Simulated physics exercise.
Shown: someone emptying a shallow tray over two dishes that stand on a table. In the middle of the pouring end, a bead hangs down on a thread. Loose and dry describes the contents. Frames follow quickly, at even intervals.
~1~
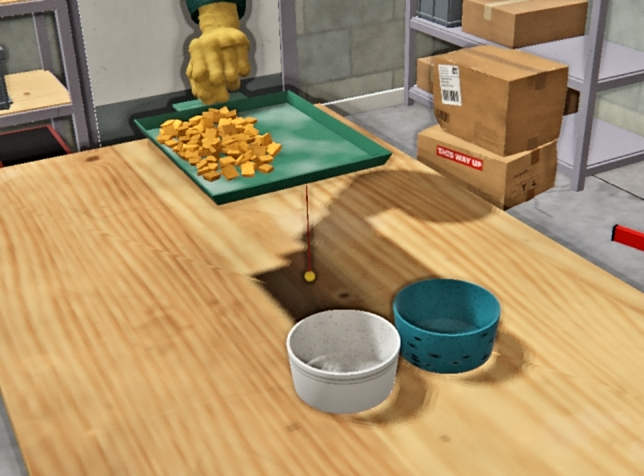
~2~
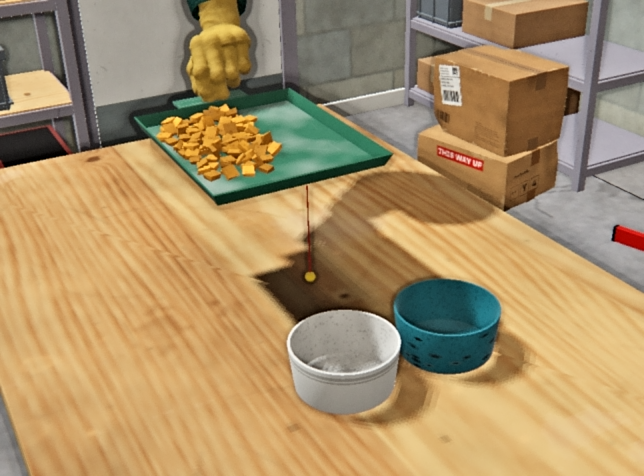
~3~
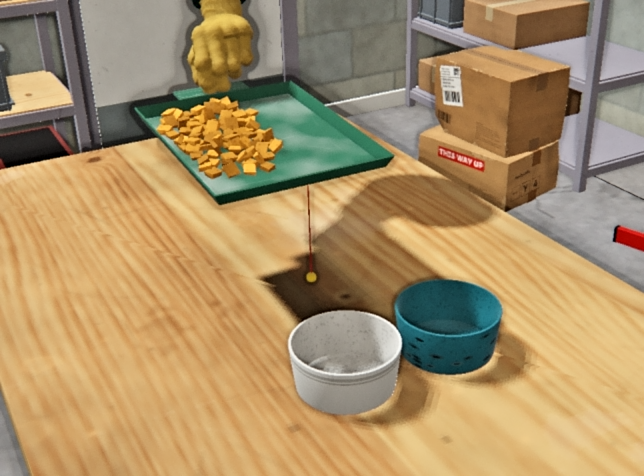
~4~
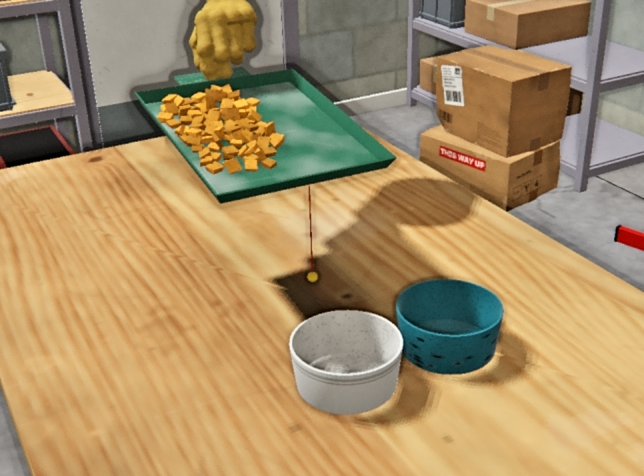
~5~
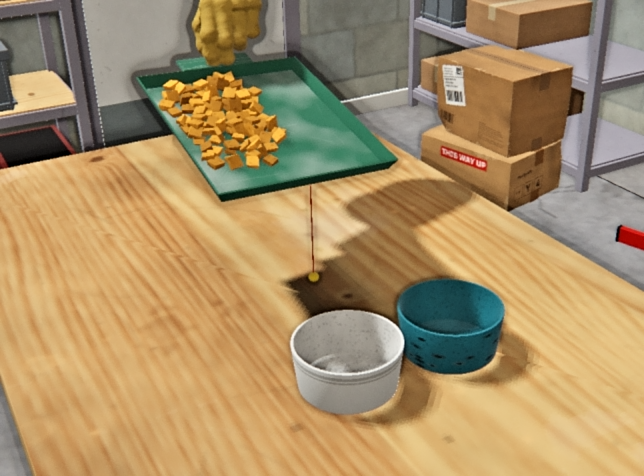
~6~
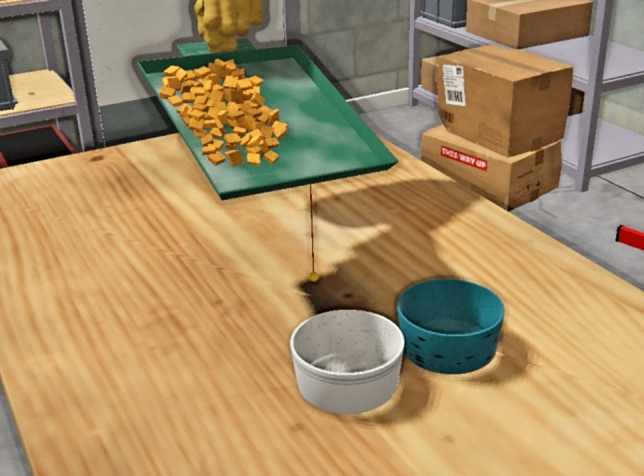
Yellow-gloved hand gradually tilting a green tray of small orange crackers above a wooden table with white and teal dishes.
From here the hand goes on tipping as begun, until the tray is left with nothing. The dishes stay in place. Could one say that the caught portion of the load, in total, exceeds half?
Pretty clear the dishes gather a lesser part of what falls.
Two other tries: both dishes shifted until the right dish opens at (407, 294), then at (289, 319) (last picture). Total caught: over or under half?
Catch, run one: Past the halfway mark; run two: Below the halfway mark.
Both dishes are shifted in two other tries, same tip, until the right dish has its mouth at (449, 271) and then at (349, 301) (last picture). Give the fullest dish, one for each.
The first try favours the leftmost one, and the second try favours the rightmost one.
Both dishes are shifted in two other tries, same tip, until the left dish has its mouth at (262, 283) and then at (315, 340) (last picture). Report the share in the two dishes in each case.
About 0 per cent first, then about 50 per cent.
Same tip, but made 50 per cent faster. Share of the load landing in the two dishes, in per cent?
Close to 50 per cent.
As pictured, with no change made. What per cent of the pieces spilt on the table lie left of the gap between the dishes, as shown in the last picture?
80 in a hundred, roughly.
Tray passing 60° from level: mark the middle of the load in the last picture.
The centre of the load shows up near (318, 168) in the last view.
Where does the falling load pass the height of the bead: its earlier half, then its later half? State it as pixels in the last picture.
The leading part at (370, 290), the rest of it at (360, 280).
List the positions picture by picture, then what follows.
The first frame shows corners of the pouring end at (217, 192) and (384, 152), level; middle of the load at (215, 143), small crackers; left dish at (372, 388); right dish at (478, 349); bead on its thread at (310, 276).
The second frame shows corners of the pouring end at (217, 192) and (385, 153), level; middle of the load at (215, 141).
The third frame shows corners of the pouring end at (219, 192) and (387, 154), tipped barely, lowest at the right corner; middle of the load at (216, 136).
The fourth frame shows corners of the pouring end at (221, 190) and (388, 156), tipped a little, lowest at the right corner; middle of the load at (217, 126).
The fifth frame shows corners of the pouring end at (223, 189) and (390, 157), tipped a little, lowest at the right corner; middle of the load at (219, 117).
The sixth frame shows corners of the pouring end at (223, 188) and (391, 159), tipped clearly, lowest at the right corner; middle of the load at (220, 108); left dish at (376, 388); right dish at (482, 349).
Soon after the last picture, tray tipped steeply; most on the tray; a small part in the air.
A little later, tray tipped right over; a small part on the tray; a small part in the left dish; a small part in the right dish; about half outside both; a small part in the air.
Later still, tray tipped past a quarter turn; about a quarter in the left dish; a small part in the right dish; most outside both.
At rest, tray tipped past a quarter turn; about a quarter in the left dish; a small part in the right dish; most outside both.
